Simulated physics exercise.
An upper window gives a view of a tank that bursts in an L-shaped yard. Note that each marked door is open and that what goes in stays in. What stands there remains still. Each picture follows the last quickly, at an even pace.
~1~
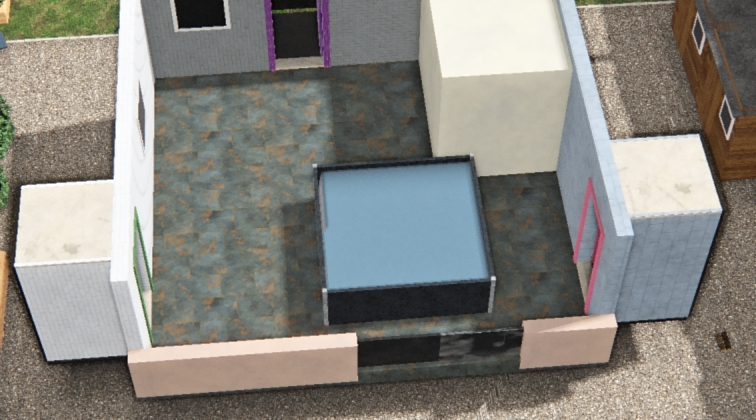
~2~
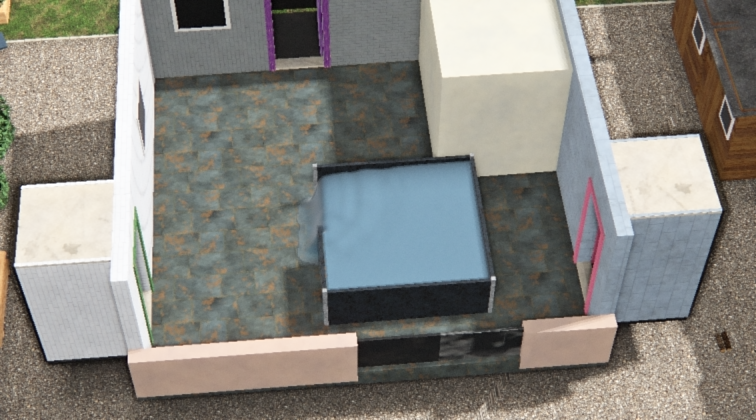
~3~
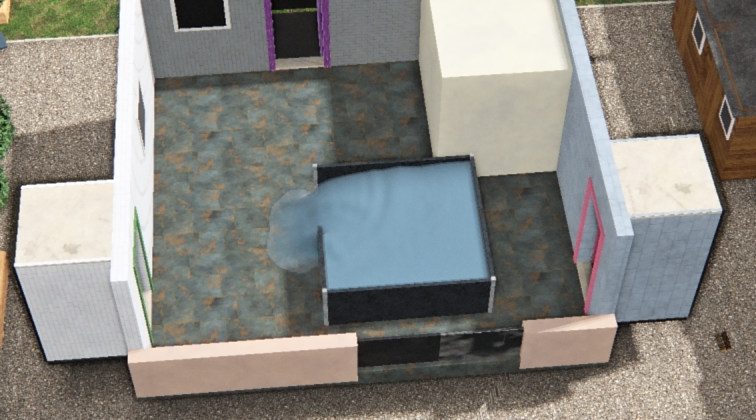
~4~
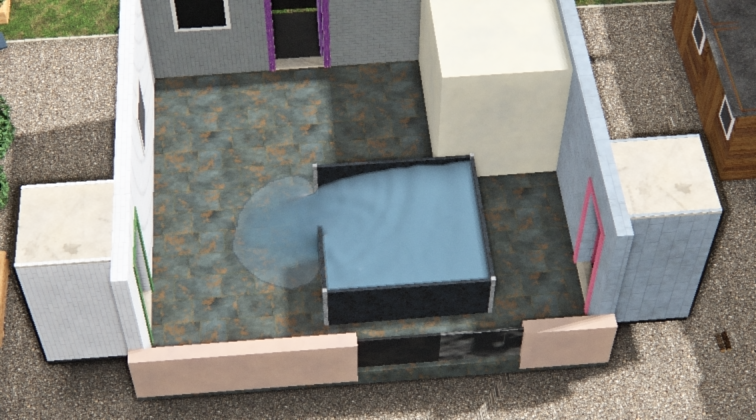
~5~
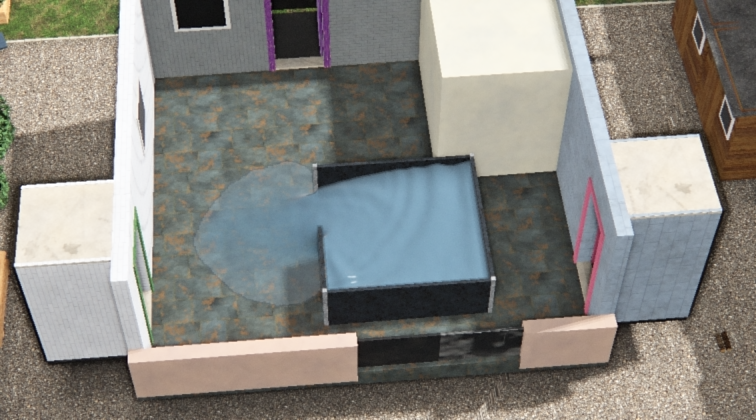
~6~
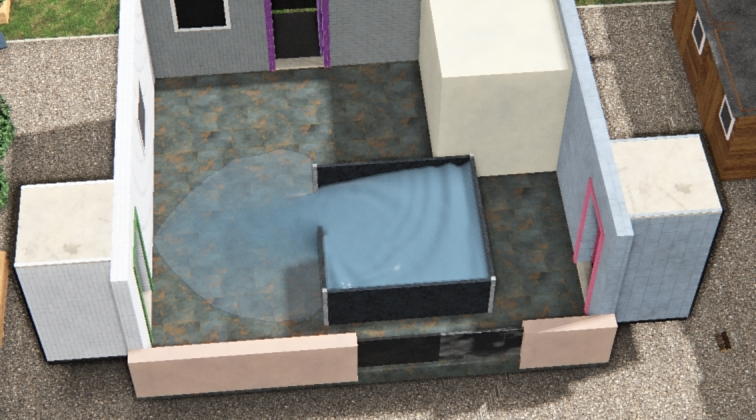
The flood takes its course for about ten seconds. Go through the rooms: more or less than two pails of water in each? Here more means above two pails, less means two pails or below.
Green door: More; pink door: More; purple door: More.
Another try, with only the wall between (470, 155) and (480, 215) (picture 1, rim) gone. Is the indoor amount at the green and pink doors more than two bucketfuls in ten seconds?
My reading: Green takes more; pink goes over.
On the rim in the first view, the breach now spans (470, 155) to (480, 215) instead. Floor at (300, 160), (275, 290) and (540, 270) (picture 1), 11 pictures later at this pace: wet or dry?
The first spot is spared, the second spared, the third swamped.
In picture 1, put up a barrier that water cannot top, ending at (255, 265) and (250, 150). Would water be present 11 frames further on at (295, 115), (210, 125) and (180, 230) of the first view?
Submerged, spared, then spared.
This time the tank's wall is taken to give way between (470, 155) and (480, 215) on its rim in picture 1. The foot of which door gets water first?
The pink one, I'd guess.
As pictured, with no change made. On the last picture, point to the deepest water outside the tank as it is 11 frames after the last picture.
I'd go with (155, 82) as the deepest place.
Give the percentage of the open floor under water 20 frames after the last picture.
That comes to about 60 per cent.
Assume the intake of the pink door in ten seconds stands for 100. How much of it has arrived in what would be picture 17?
I make it 0 per cent.
A moment on, water covers 35 % of the floor; the green door under two buckets in, the pink door not reached, the purple door not reached.
Next, water covers 40 % of the floor; the green door over two buckets in, the pink door not reached, the purple door not reached.
Then, water covers 60 % of the floor; the green door far over two buckets in, the pink door not reached, the purple door wet at the sill, nothing in.
Later, water covers 90 % of the floor; the green door far over two buckets in, the pink door under two buckets in, the purple door over two buckets in.
In the end, water covers 100 % of the floor; the green door far over two buckets in, the pink door over two buckets in, the purple door over two buckets in.
